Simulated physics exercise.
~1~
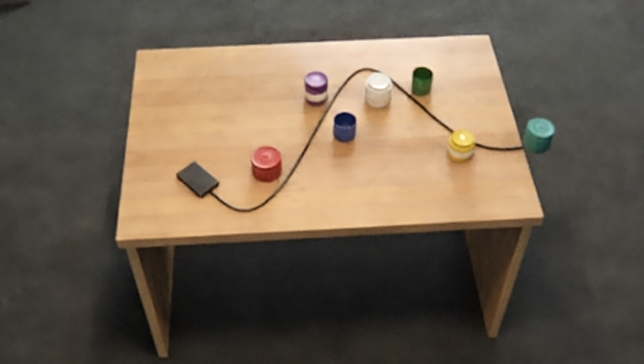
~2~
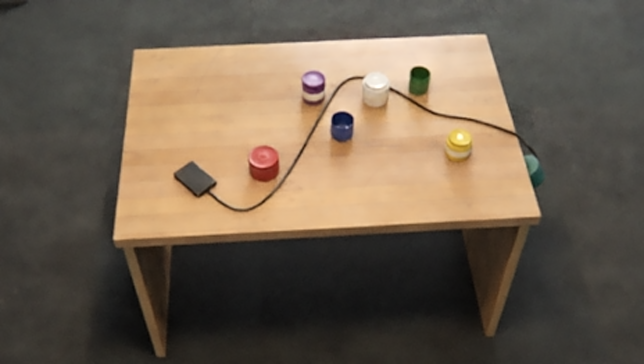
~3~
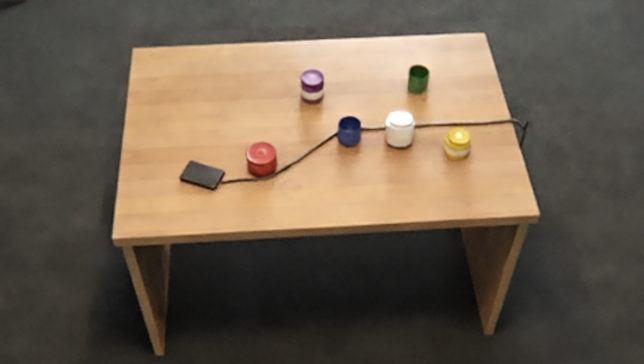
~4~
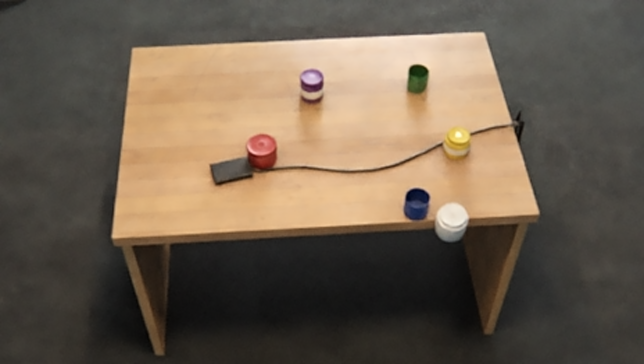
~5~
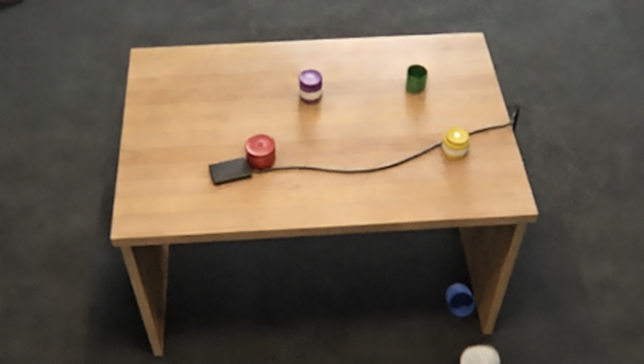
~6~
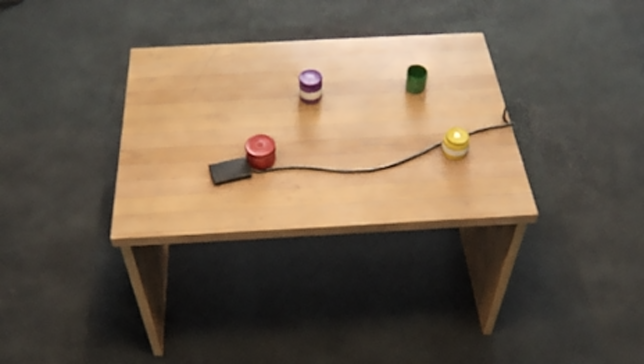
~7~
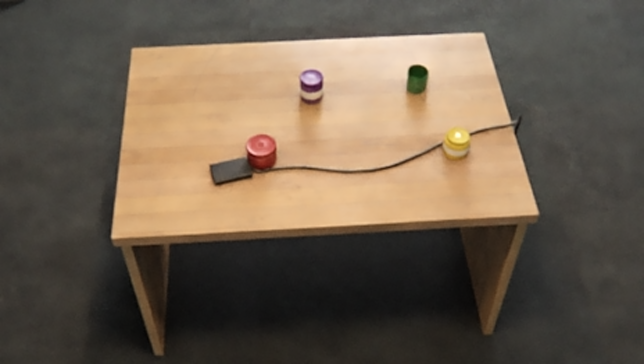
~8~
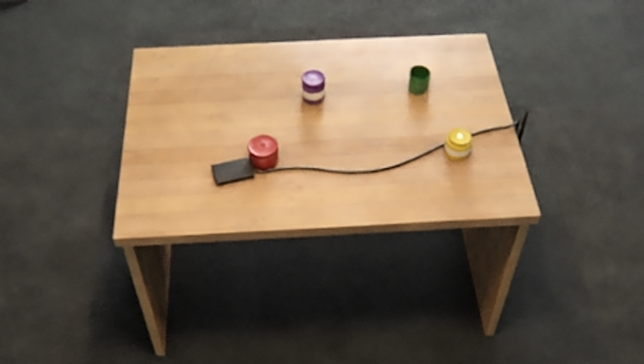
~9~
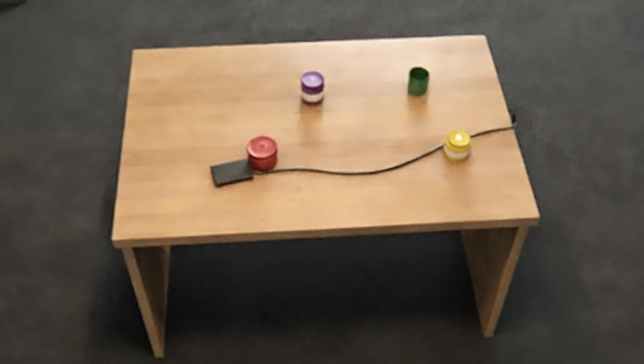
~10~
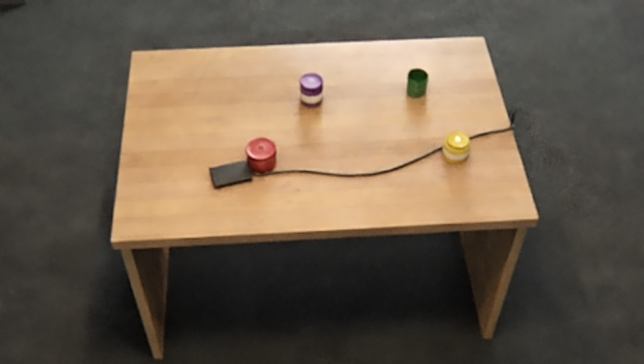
On a light wooden desk above a dark grey floor, seen from above by a slightly swaying camera, a thin black cable winds from a black phone at the left to a teal speaker at the right edge. Around it stand a red tub, blue cup, purple tin, white jar, green cup and yellow jar. The speaker drops over the right edge, and the tightening cable sweeps the white jar and blue cup toward the front. Both fall off the front edge, while the phone slides right and the red tub shifts slightly. The phone and the other four containers remain on top, the cable stretched past the right edge.
